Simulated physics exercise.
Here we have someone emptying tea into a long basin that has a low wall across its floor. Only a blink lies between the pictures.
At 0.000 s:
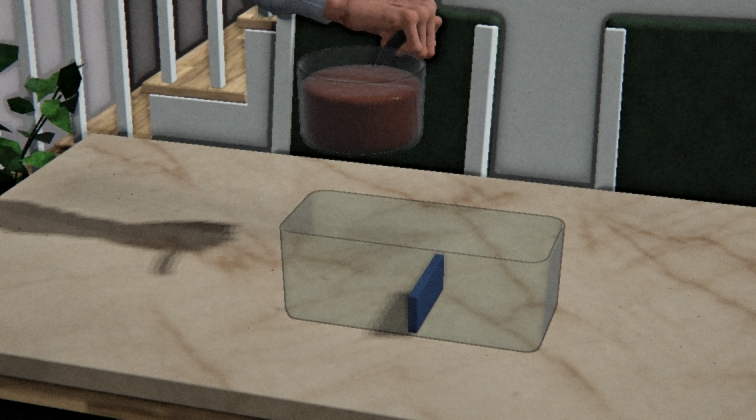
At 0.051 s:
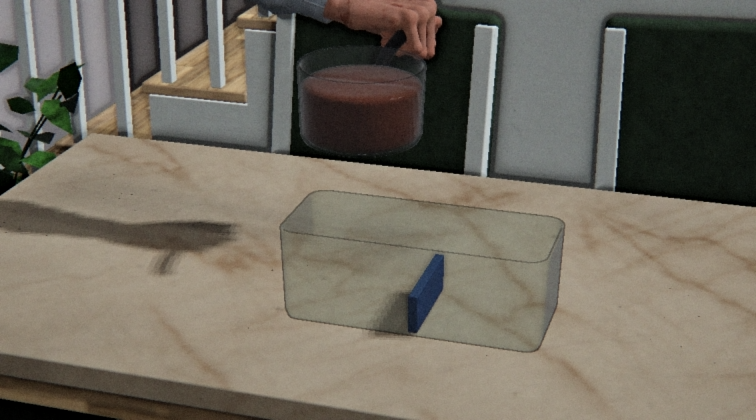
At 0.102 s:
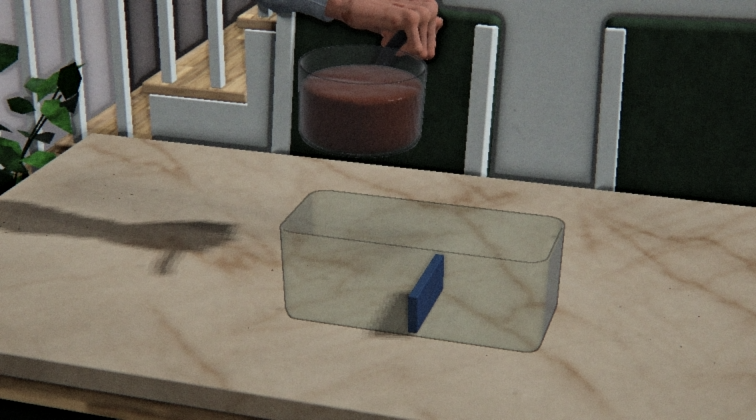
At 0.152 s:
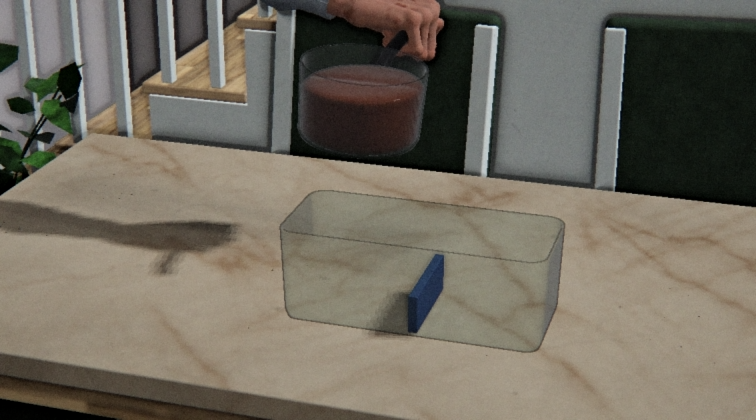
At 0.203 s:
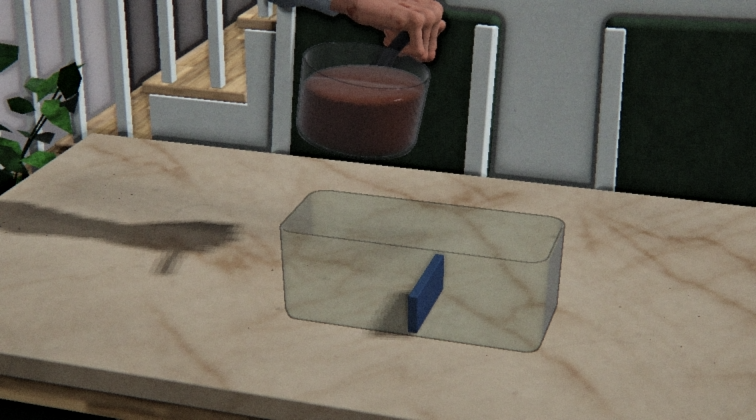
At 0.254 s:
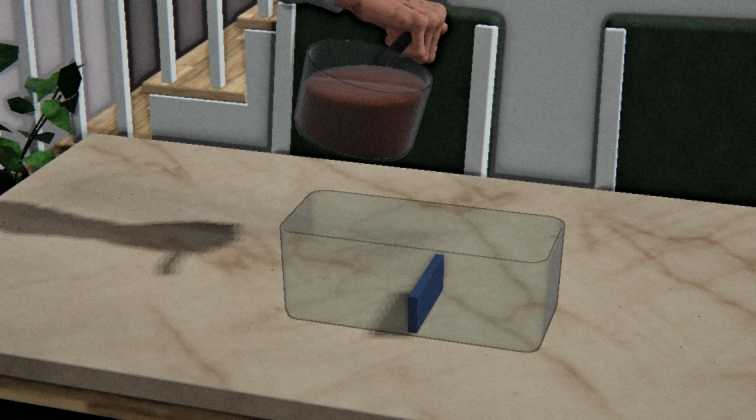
The clip opens with a hand holding a clear round container of reddish-brown liquid, nearly level, above a long transparent basin with a low blue wall across its floor. The hand then gradually tilts the container slightly to the right, while the basin below stays still and empty of liquid.
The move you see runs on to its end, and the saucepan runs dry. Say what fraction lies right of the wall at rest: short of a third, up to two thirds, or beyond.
In the end above two thirds is right of the wall.
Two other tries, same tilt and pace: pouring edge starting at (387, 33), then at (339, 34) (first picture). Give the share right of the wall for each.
Near 75 % and 20 %.
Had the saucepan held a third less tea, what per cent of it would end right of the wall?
Close to 95 per cent.
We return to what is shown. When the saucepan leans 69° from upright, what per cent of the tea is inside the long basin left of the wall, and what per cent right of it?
Some 0 per cent left and 5 right.
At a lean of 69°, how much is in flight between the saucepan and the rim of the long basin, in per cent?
It comes to 25 per cent or so.
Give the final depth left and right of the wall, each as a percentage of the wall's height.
The left part 10 per cent, the right part 100.
A moment on, the saucepan is tipped part way and 66 per cent is still to pour, 0 is left of the wall and 7 right of it.
Next, the saucepan is tipped on its side and 16 per cent is still to pour, 2 is left of the wall and 69 right of it.
Then the saucepan is tipped right over and 2 per cent is still to pour, 7 is left of the wall and 88 right of it.
Later the saucepan is tipped right over and 0 per cent is still to pour, 9 is left of the wall and 90 right of it.
At rest 11 per cent lies left of the wall, 88 right of it and 1 outside.
